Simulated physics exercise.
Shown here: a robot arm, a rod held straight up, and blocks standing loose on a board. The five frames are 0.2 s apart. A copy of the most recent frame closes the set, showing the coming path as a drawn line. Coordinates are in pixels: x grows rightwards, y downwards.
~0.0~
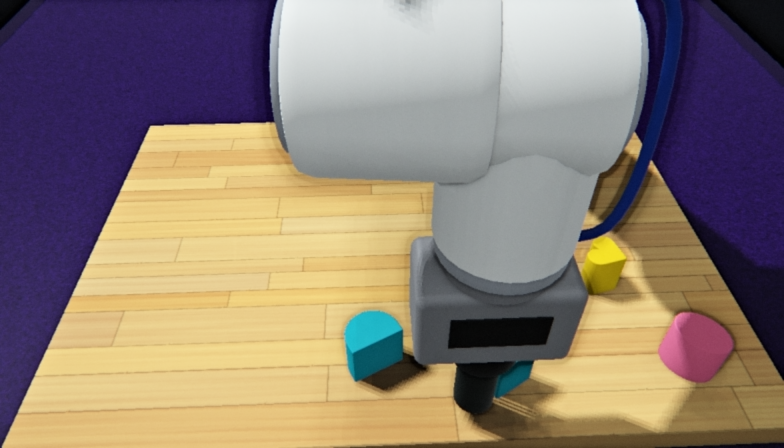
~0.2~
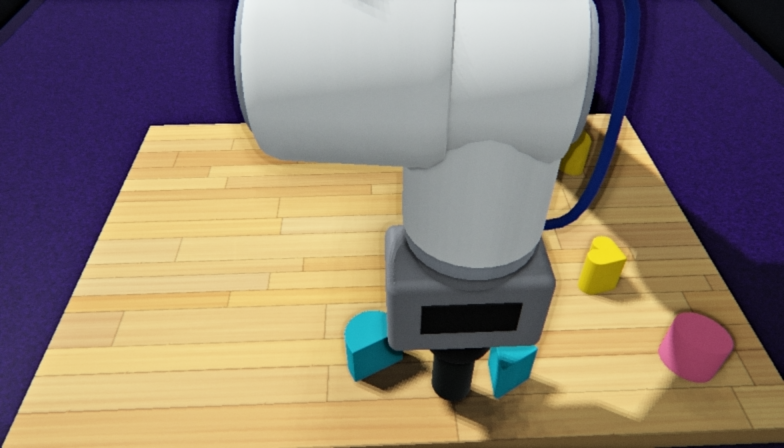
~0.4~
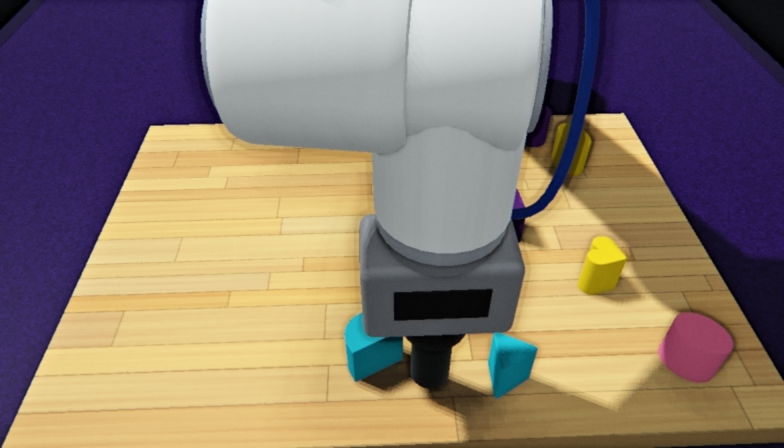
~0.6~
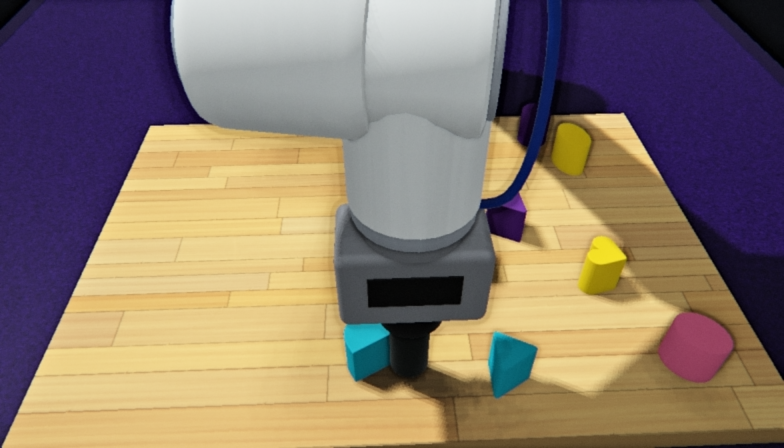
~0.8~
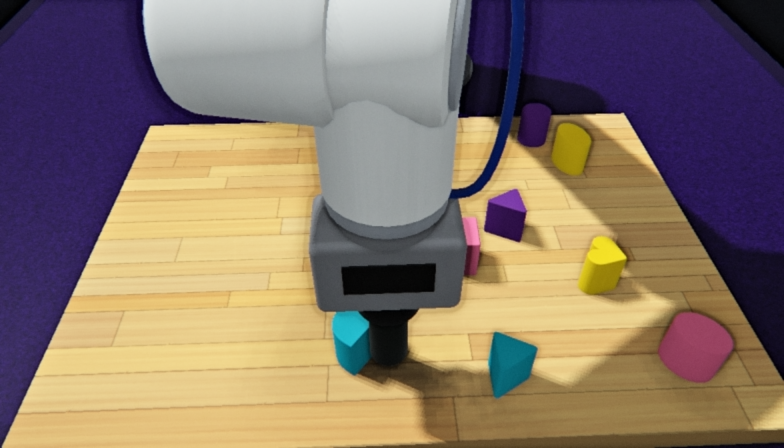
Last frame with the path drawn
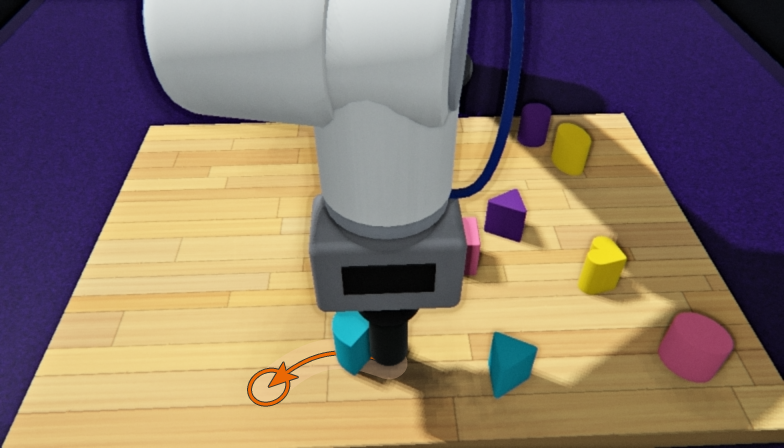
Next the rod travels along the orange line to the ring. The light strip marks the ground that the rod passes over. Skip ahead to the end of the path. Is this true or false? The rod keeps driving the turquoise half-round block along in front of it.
That claim is false.
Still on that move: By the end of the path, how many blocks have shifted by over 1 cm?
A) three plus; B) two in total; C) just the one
C - just the one.
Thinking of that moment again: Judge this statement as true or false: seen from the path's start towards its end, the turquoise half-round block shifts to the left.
The statement is incorrect.
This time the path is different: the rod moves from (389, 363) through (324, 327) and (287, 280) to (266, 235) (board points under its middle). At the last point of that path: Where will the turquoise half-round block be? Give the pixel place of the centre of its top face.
I'd guess (259, 280).
Path on the board, from (389, 363) by way of (348, 353) and (306, 361) to (269, 387).
What follows on the original path. One third of the way, rod (344, 340); turquoise half-round block (312, 308).
Two thirds of the way, rod (302, 349); turquoise half-round block (290, 304), turned 25° clockwise.
At the end, rod (265, 375); turquoise half-round block (290, 304), turned 25° clockwise.
